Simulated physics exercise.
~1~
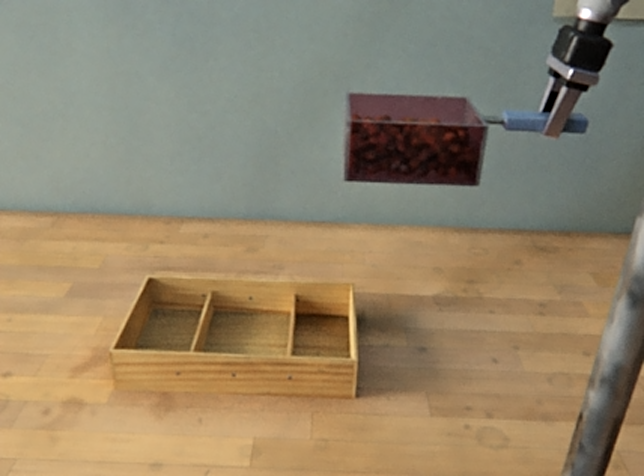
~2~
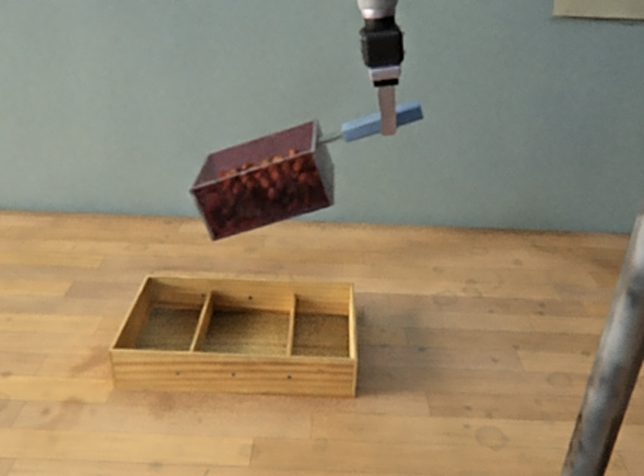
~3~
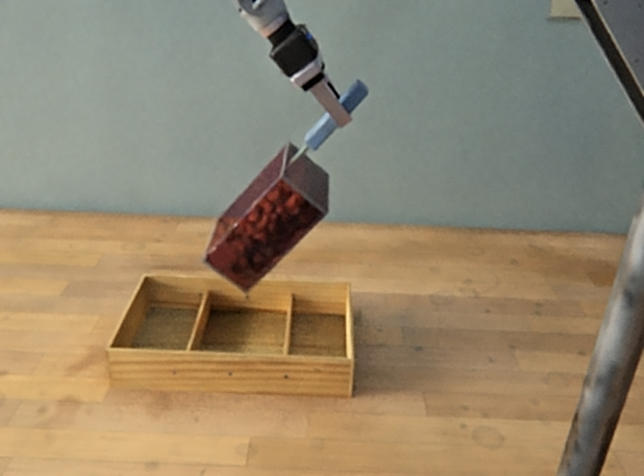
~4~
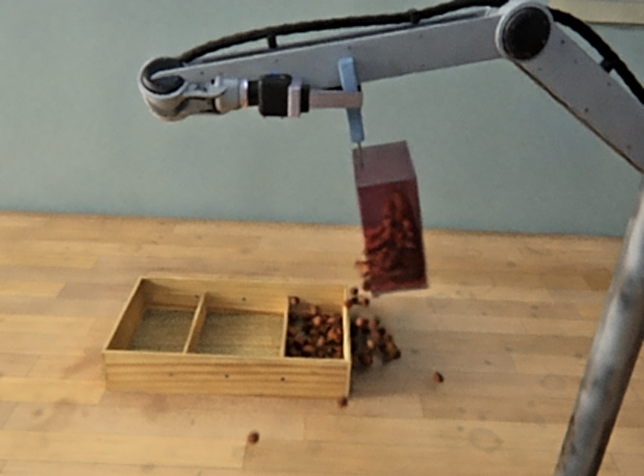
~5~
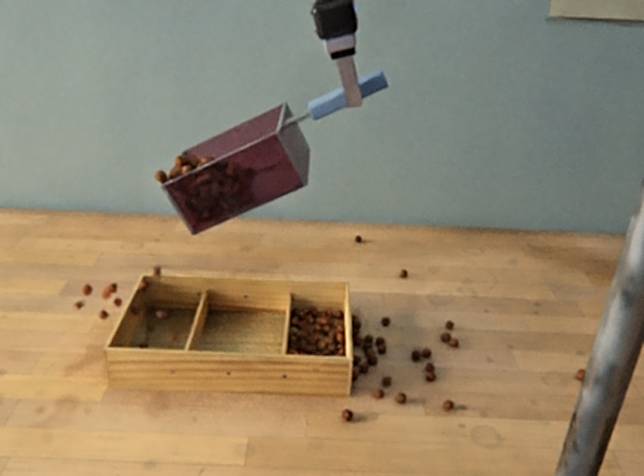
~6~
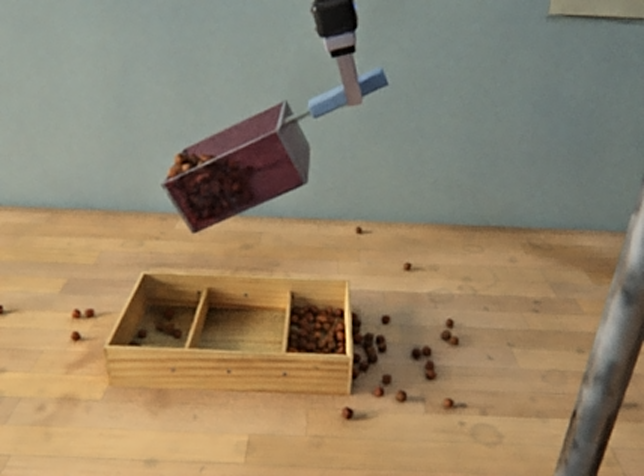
A translucent, dark red box full of hazelnuts hangs by its blue handle from a robot arm, above a wooden floor against a blue-grey wall, seen by a slightly swaying camera. Below sits a shallow wooden crate with three compartments. The arm carries the box left and tips it steeply, open end downward. It then swings right and turns past upright, pouring nuts into the right compartment and over its edge. Moving back left, the box tilts up and drops a few more. It stops still partly full, with nuts mostly in the right compartment, a few in the others and many strewn around.
